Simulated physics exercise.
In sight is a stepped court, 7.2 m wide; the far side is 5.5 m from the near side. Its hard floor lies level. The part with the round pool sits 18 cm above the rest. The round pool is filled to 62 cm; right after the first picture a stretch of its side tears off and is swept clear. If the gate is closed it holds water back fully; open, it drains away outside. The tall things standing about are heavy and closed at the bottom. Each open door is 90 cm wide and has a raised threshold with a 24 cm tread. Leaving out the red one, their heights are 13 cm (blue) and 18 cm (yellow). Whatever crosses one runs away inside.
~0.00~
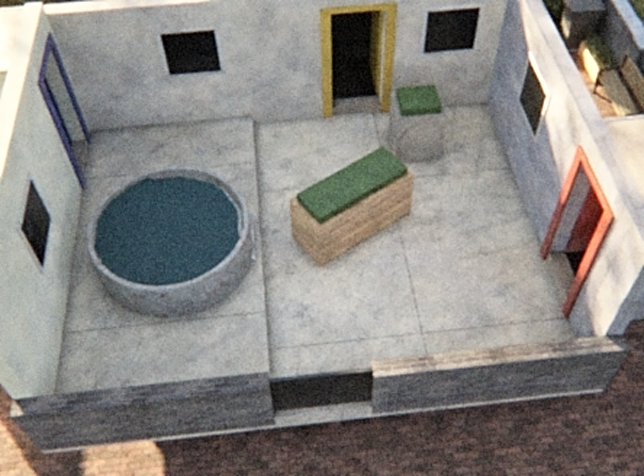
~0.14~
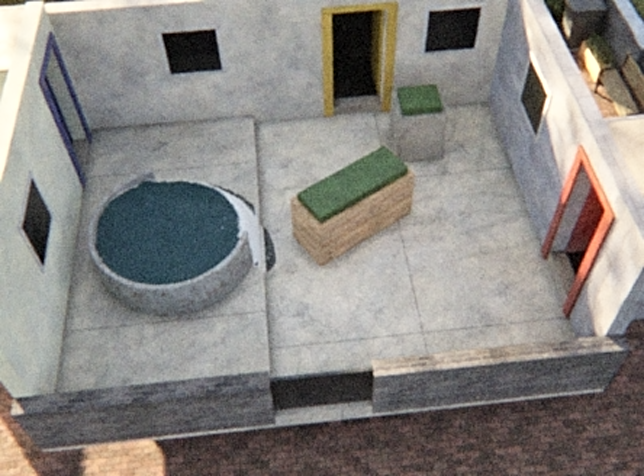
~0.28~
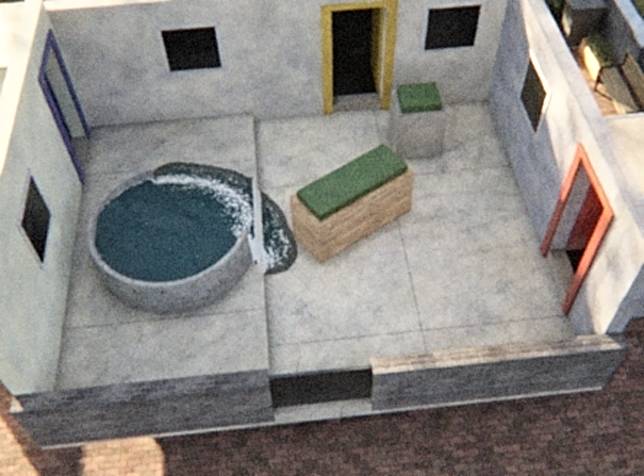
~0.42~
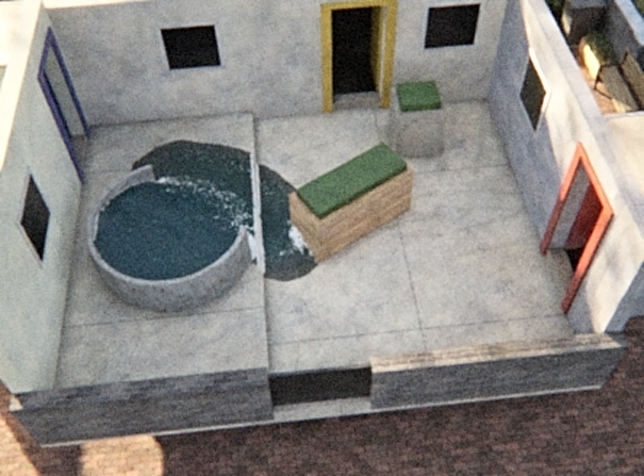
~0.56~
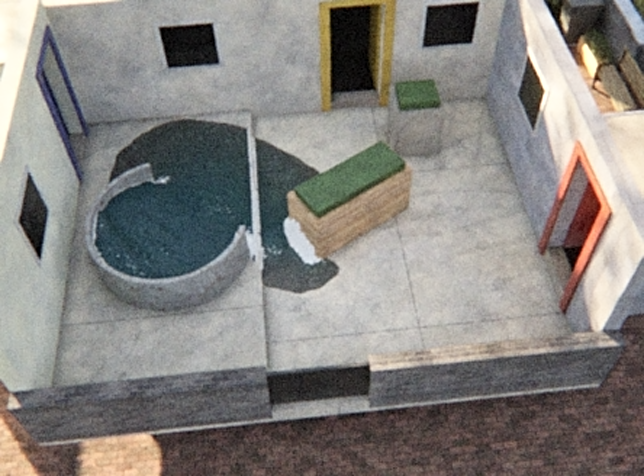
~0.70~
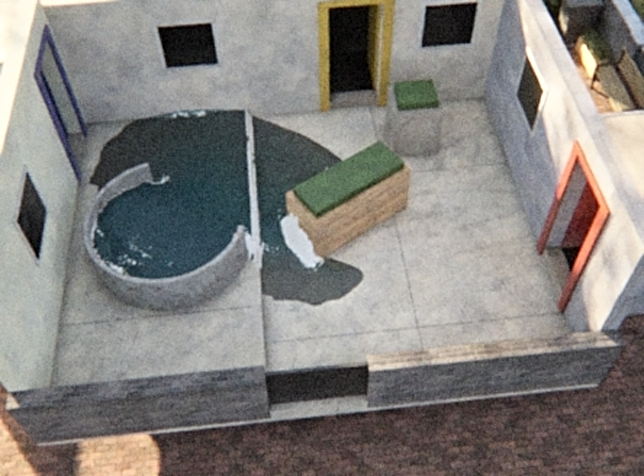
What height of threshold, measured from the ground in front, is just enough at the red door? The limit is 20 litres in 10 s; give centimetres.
Close to 7 cm is just enough.
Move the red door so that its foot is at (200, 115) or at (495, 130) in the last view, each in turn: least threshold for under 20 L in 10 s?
About 20 and 23 cm.
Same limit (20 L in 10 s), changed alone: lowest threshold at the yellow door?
About 26 cm at yellow.
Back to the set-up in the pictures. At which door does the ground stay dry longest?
It is the red one.
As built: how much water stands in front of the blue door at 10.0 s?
About 3.5 cm.
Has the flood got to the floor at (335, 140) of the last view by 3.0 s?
It is flooded.
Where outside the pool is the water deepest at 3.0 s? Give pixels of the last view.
Near (476, 100).
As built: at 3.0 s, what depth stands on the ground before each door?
In cm: Red 0, blue 11, yellow 27.
After 1.4 s water covers 40 % of the floor, deepest (28 cm) near (261, 119); it has not reached the red door.
After 3.0 s water covers 55 % of the floor, deepest (44 cm) near (476, 100); it has not reached the red door.
After 10.0 s water covers 95 % of the floor, deepest (14 cm) near (262, 294); 10 cm at the red door, 0 litres in over its 20 cm threshold.
At the red door as built, the water arrived by 3.8 s and peaked near 12 cm at 9.2 s.
With a threshold of 5.5 cm, 33 litres would have come in within the 10 s; with 7.5 cm, 14 litres. So under 20 litres takes about 7 cm.
